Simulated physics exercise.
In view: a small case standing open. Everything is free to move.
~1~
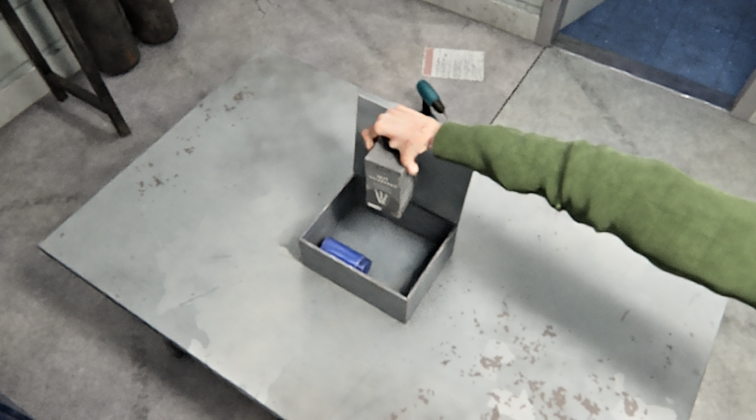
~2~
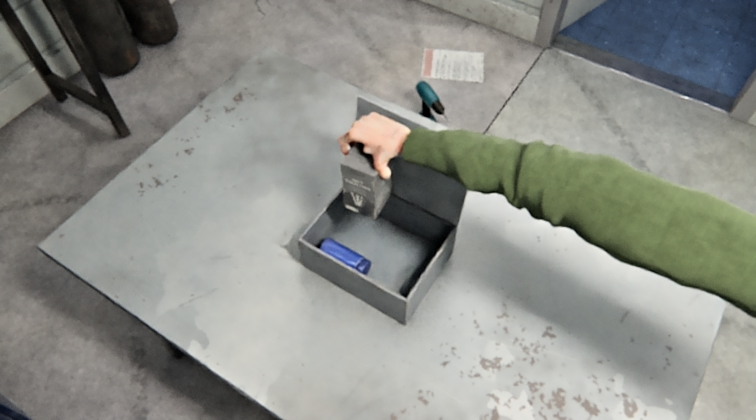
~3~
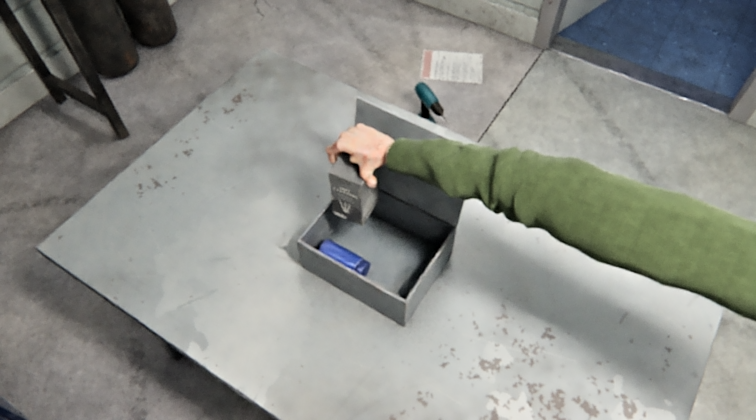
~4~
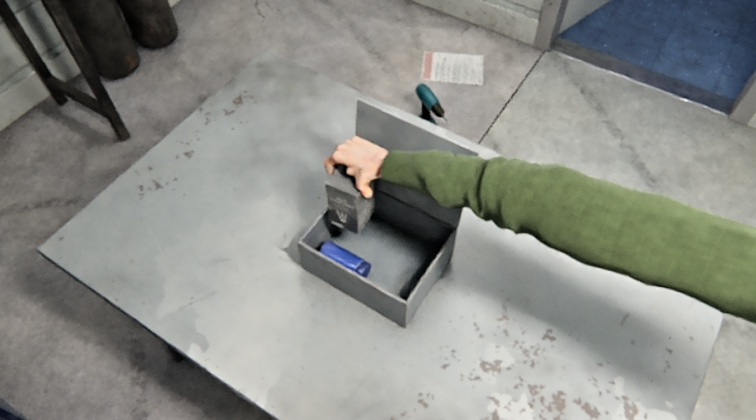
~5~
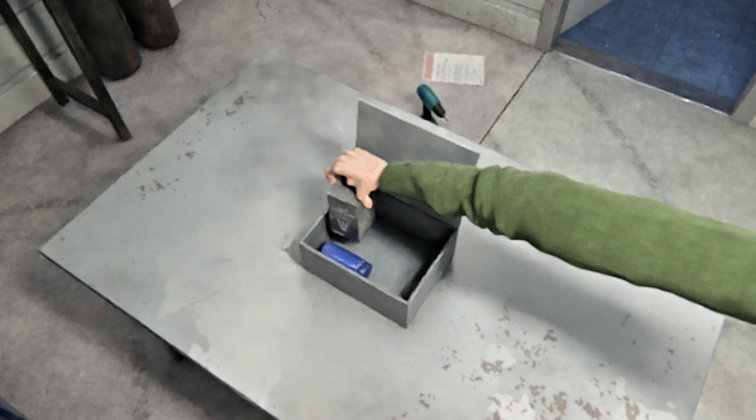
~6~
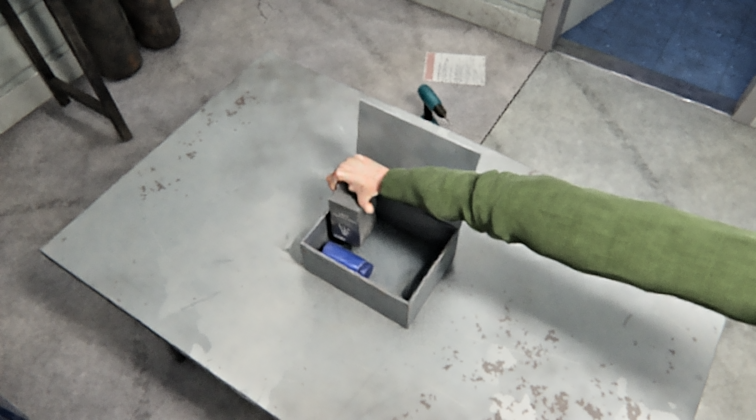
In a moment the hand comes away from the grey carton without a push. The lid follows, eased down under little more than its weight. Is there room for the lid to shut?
In the end the lid will not close.
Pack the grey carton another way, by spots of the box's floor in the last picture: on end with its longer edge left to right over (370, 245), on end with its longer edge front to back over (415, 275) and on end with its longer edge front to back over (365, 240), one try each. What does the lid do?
First, it will not close; second, it will not close; third, it is held up.
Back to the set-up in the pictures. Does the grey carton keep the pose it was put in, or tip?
The grey carton keeps its pose.
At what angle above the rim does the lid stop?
Some 35° above the rim.
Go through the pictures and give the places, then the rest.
In the first frame, on its way; grey carton (392, 175); blue shaker (345, 258).
In the second frame, on its way; grey carton (368, 179); blue shaker (345, 259).
In the third frame, on its way; grey carton (355, 187); blue shaker (344, 261).
In the fourth frame, on its way; grey carton (352, 197); blue shaker (345, 262).
In the fifth frame, on its way; grey carton (352, 206); blue shaker (346, 262).
In the sixth frame, put in, still held; grey carton (354, 212); blue shaker (347, 263).
Then, 0.90 s after the last picture, lid starting down; grey carton slid about its own width near (355, 225).
Then, 1.50 s after the last picture, lid 66° above the rim; grey carton slid about its own width near (355, 225).
Then, 1.80 s after the last picture, lid 43° above the rim; grey carton slid about its own width near (355, 225).
Then, 3.80 s after the last picture, lid 33° above the rim; grey carton slid about its own width near (355, 225).
At rest, lid 33° above the rim; moved from the start, grey carton; blue shaker in place. Seen from the same camera at the end, grey carton near (355, 225).
